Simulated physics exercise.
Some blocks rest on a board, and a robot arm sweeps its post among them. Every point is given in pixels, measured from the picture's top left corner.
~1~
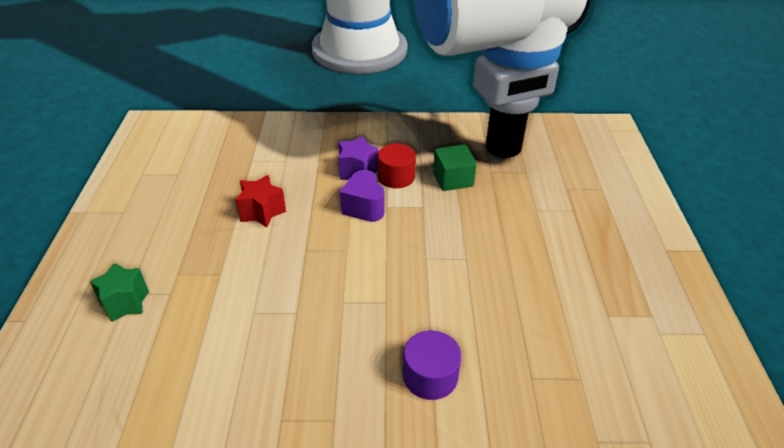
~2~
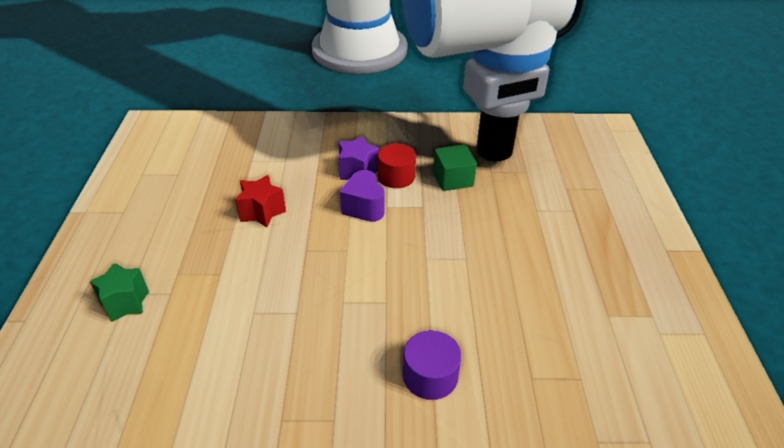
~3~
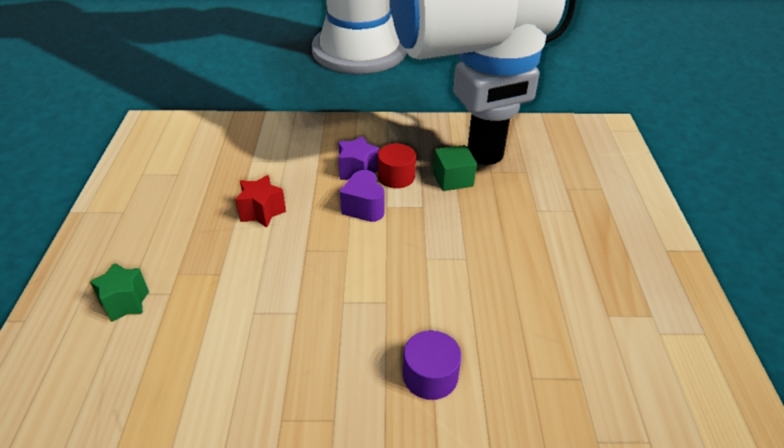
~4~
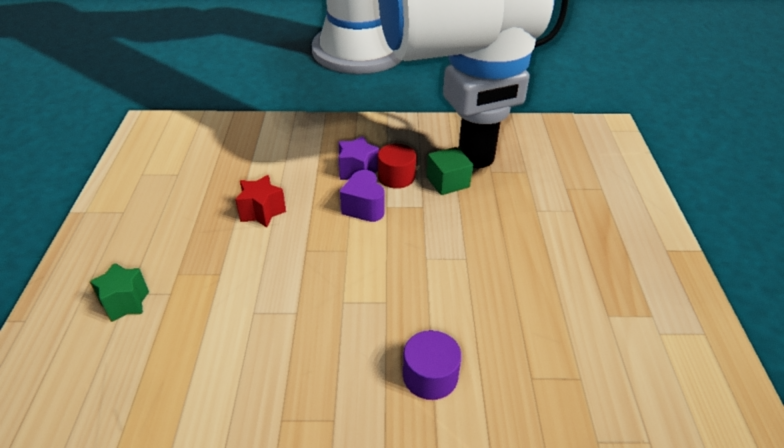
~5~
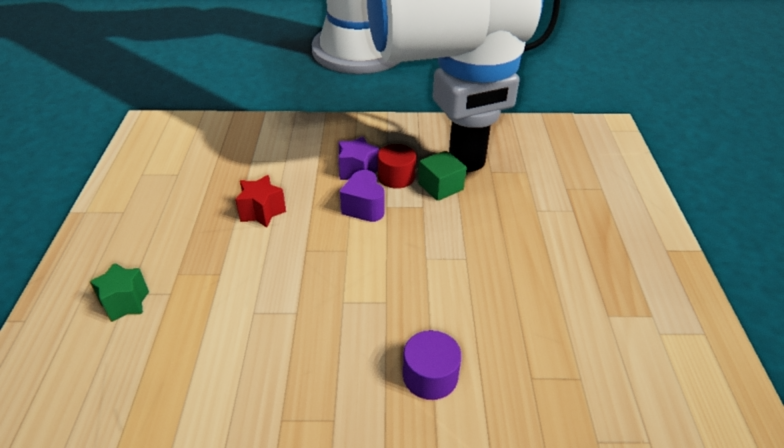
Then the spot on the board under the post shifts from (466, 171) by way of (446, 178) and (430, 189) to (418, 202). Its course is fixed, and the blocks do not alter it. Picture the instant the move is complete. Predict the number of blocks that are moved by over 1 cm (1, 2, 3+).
Of all the blocks, just one travels more than a centimetre.
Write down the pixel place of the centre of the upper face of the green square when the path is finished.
The answer is (397, 200).
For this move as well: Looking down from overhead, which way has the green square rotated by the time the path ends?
The answer is counter-clockwise.
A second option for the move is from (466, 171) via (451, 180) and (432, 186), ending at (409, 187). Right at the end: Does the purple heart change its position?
Short answer: No.
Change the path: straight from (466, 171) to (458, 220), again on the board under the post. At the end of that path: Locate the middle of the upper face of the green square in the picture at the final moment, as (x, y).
Its top centre is at about (423, 180).
On the path given first. Halfway along, post (438, 173); green square (418, 179), turned 25° anticlockwise.
At the end, post (419, 192); purple heart (360, 186), turned 15° clockwise; red circular block in place; green square (397, 200), turned 25° anticlockwise.
